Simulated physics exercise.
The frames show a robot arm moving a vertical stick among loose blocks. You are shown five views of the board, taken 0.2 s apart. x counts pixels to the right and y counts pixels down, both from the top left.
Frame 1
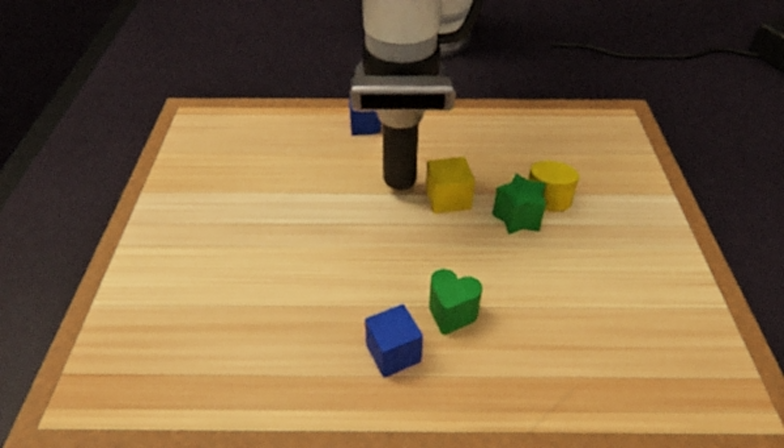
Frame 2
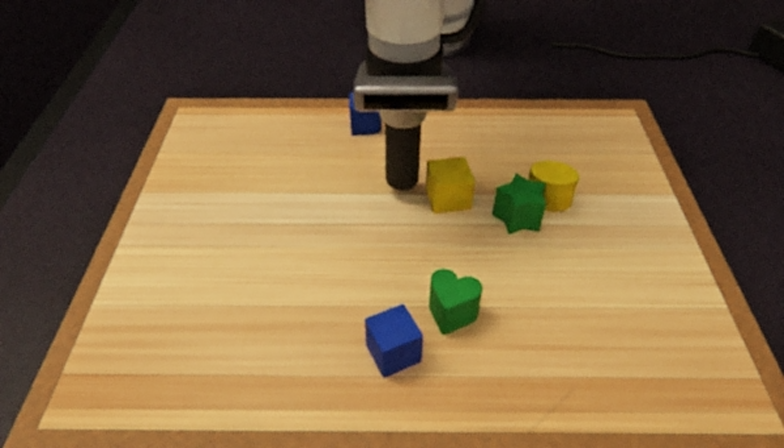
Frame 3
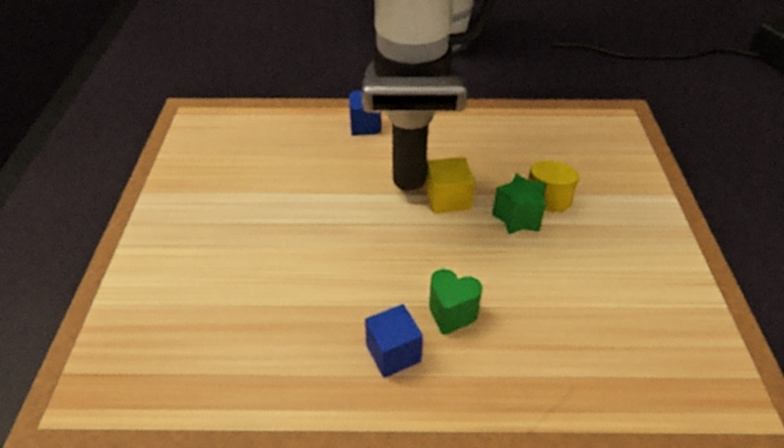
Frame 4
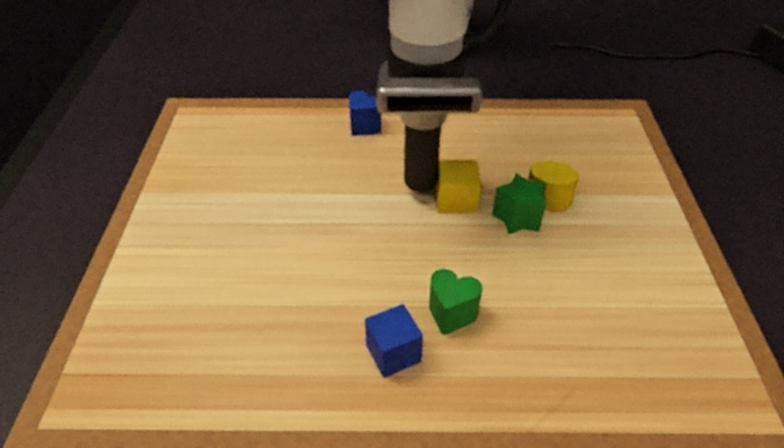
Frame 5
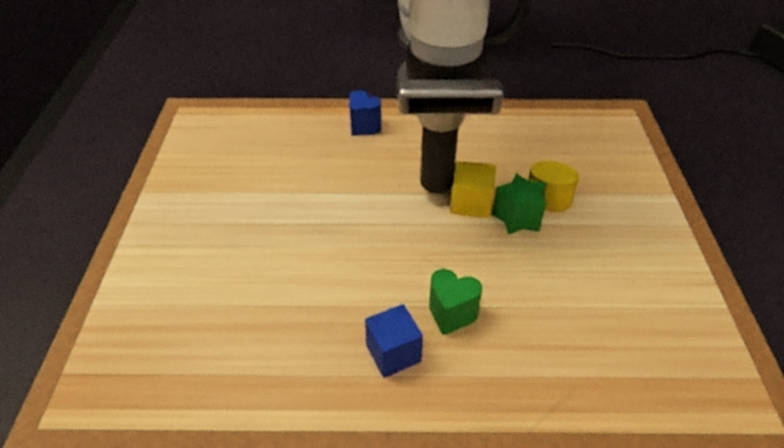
The clip opens on a robot arm holding a dark vertical stick just left of a yellow block on a wooden board, with green, blue and other yellow pieces nearby. The stick edges right to the yellow block, then pushes it a short way right, up beside the green star block.
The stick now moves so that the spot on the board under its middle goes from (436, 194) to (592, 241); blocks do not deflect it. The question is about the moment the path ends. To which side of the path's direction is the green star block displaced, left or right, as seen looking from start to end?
Towards the right-hand side.
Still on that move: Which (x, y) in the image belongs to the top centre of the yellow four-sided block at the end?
Located at (643, 229).
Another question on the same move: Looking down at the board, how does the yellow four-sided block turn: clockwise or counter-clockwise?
Its spin: Clockwise.
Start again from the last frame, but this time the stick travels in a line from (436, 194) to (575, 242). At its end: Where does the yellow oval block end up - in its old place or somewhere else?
Left in place.
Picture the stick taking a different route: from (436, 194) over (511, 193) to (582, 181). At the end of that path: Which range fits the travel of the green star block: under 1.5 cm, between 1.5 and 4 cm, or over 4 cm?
Displacement: Past 4 cm.
The first path, step by step. One third of the way, stick at (488, 198); yellow four-sided block at (527, 194), turned 20° clockwise; green star block at (570, 207), turned 15° anticlockwise.
Two thirds of the way, stick at (540, 214); yellow four-sided block at (583, 211), turned 20° clockwise; green star block at (628, 226), turned 15° anticlockwise.
At the end, stick at (596, 230); yellow four-sided block at (643, 229), turned 25° clockwise; green star block at (690, 247); yellow oval block not moved.
